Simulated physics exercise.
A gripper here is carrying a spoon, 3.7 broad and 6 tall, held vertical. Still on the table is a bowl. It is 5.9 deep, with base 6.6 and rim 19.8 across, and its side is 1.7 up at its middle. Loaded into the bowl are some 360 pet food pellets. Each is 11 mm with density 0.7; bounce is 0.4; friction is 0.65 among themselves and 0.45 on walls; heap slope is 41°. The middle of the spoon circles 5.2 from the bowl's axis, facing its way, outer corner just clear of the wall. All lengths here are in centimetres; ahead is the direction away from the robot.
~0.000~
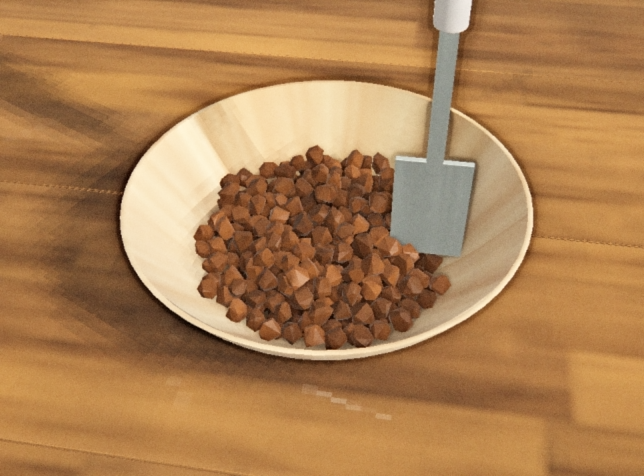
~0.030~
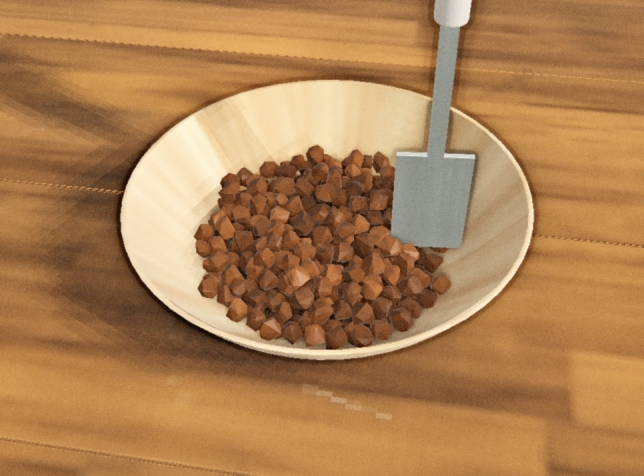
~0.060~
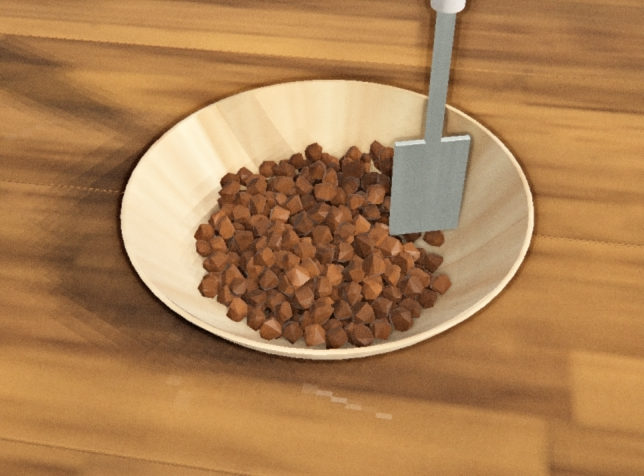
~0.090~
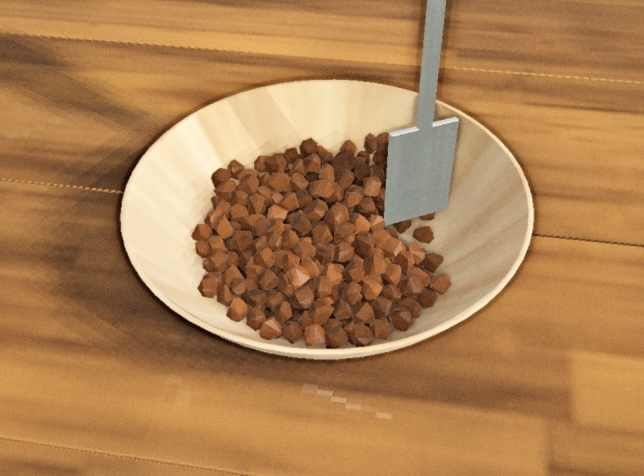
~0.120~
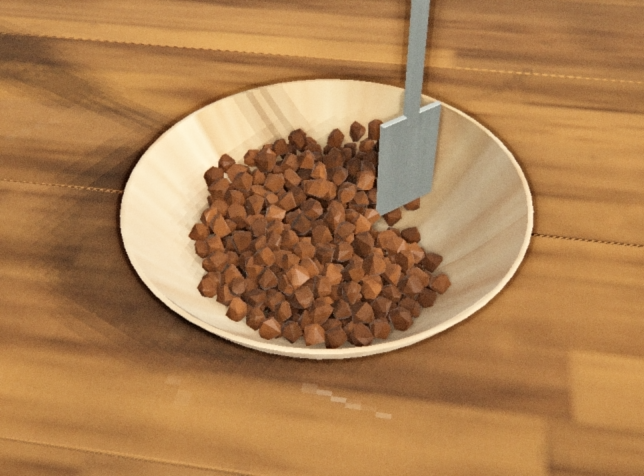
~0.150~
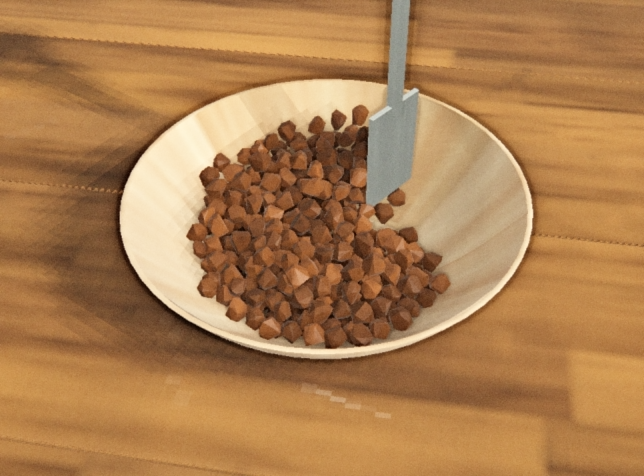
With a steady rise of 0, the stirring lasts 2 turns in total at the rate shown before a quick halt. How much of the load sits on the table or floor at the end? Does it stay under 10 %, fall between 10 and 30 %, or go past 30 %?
It falls between 10 and 30 %.
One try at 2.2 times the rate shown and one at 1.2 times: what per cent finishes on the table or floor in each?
It would be about 45 and 20 percent respectively.
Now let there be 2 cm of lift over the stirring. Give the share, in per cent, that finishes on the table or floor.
Estimate: Close to 10 %.
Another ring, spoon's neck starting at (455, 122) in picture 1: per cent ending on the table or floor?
Roughly 10 per cent.
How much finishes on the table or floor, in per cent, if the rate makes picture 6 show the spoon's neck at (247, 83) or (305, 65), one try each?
It comes to roughly 50 per cent and then 40 per cent.
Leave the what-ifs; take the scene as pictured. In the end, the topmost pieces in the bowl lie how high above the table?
Roughly 7.0 cm.
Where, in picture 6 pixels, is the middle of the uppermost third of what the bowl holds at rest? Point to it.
In the final view it lies around (419, 207).
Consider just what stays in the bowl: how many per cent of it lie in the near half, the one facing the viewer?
I'd put it at roughly 40 per cent.
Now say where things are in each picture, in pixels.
In the first picture, the spoon neck at (438, 135), 0° round; upper third of the load around (323, 223), from x 205 to 440, top at y 155; 363 in the bowl.
In the second picture, the spoon neck at (439, 129), 5° round; upper third of the load around (323, 223), from x 205 to 440, top at y 155.
In the third picture, the spoon neck at (435, 115), 17° round; upper third of the load around (322, 216), from x 205 to 440, top at y 150.
In the fourth picture, the spoon neck at (427, 101), 30° round; upper third of the load around (320, 207), from x 200 to 440, top at y 145.
In the fifth picture, the spoon neck at (413, 88), 43° round; upper third of the load around (312, 197), from x 200 to 440, top at y 130.
In the sixth picture, the spoon neck at (396, 78), 56° round; upper third of the load around (306, 191), from x 195 to 440, top at y 115; 363 in the bowl.
After 0.76 s, 318° round, highest piece 8 above the table; 338 in the bowl, 18 on the table or floor, 7 in flight or on the tool.
After 1.36 s, 220° round, highest piece 7 above the table; 313 in the bowl, 46 on the table or floor, 4 in flight or on the tool.
After 1.87 s, 0° round, highest piece 7 above the table; 300 in the bowl, 63 on the table or floor.
After 2.57 s, 0° round, highest piece 7 above the table; 300 in the bowl, 63 on the table or floor.
In the end, 300 in the bowl, 63 on the table or floor. That is 17 % on the table or floor.
